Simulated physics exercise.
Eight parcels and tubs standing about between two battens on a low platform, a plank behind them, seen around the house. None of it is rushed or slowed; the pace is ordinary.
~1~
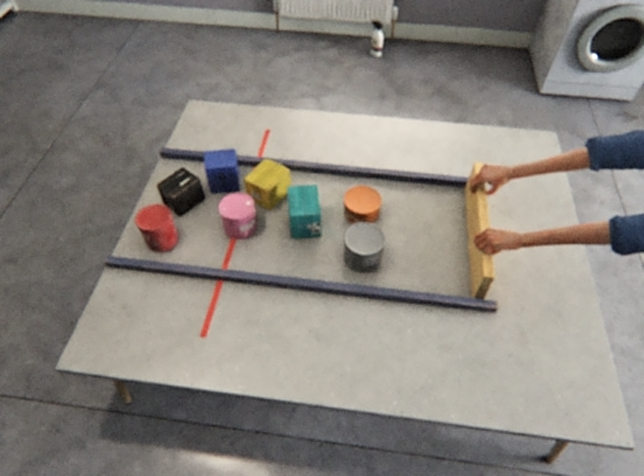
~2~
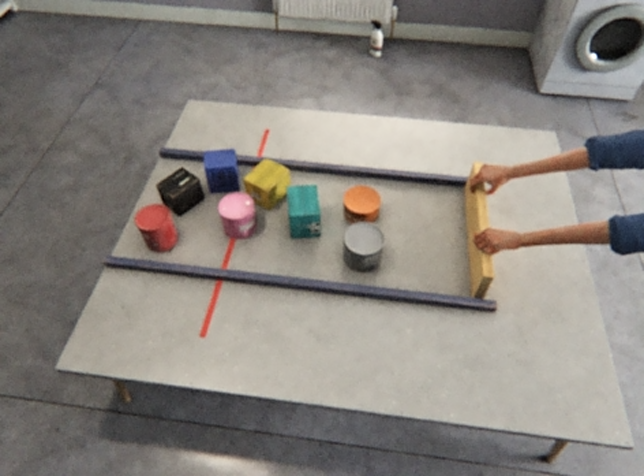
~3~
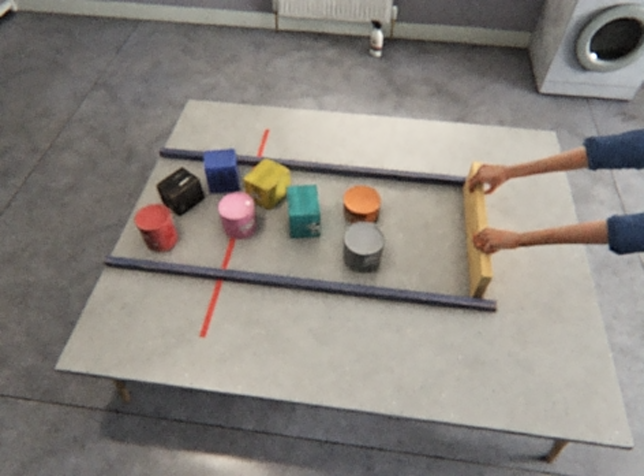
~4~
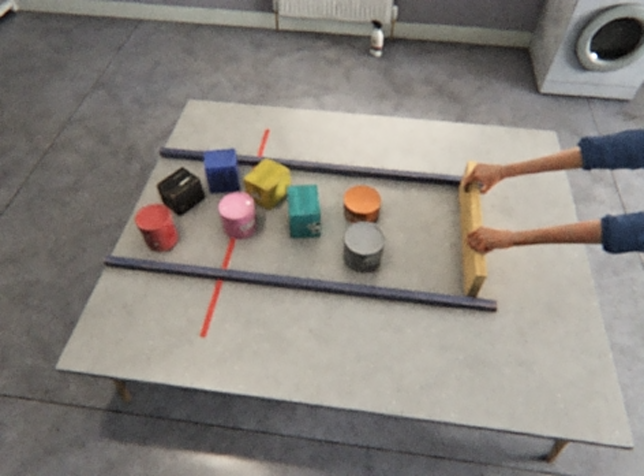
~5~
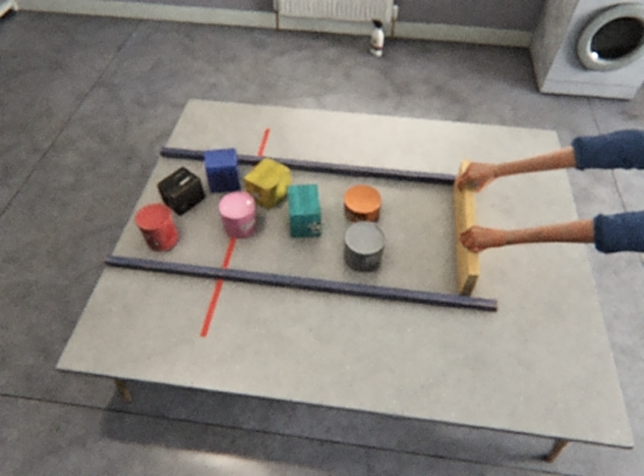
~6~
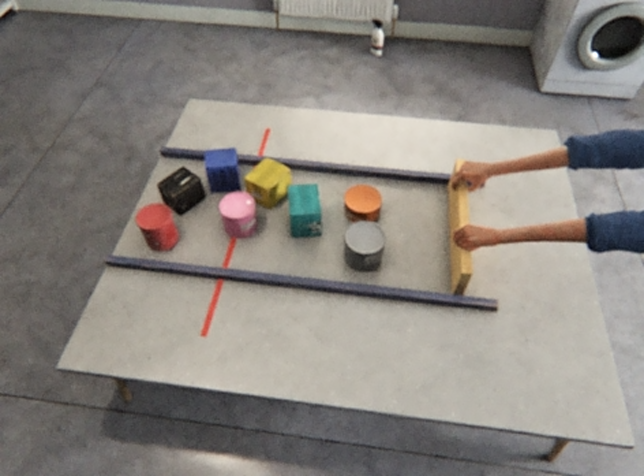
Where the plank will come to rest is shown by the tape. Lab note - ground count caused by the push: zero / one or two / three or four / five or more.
Ground count: Zero.
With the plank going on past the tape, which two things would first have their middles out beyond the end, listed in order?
Counting earliest first, you get the red pail, after which comes the black box.
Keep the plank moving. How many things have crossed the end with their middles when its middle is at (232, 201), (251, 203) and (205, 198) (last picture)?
Taking the three positions in turn, the counts come to 0, 0 and 1.
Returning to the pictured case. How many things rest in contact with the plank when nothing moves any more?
Looks like 3 of them, all told.
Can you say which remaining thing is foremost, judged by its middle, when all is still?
Foremost, the red pail.
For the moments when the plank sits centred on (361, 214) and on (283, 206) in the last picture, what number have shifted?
At first I count 2, and then 6.
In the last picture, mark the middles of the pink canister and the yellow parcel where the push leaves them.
Approximately (176, 227) for one, approximately (236, 165) for the other.
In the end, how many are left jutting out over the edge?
Result: 0.
A little later, none off yet; red pail at rest near (158, 228); black box at rest near (182, 191); blue crate at rest near (223, 170).
When it is over, the number that fall off is zero.
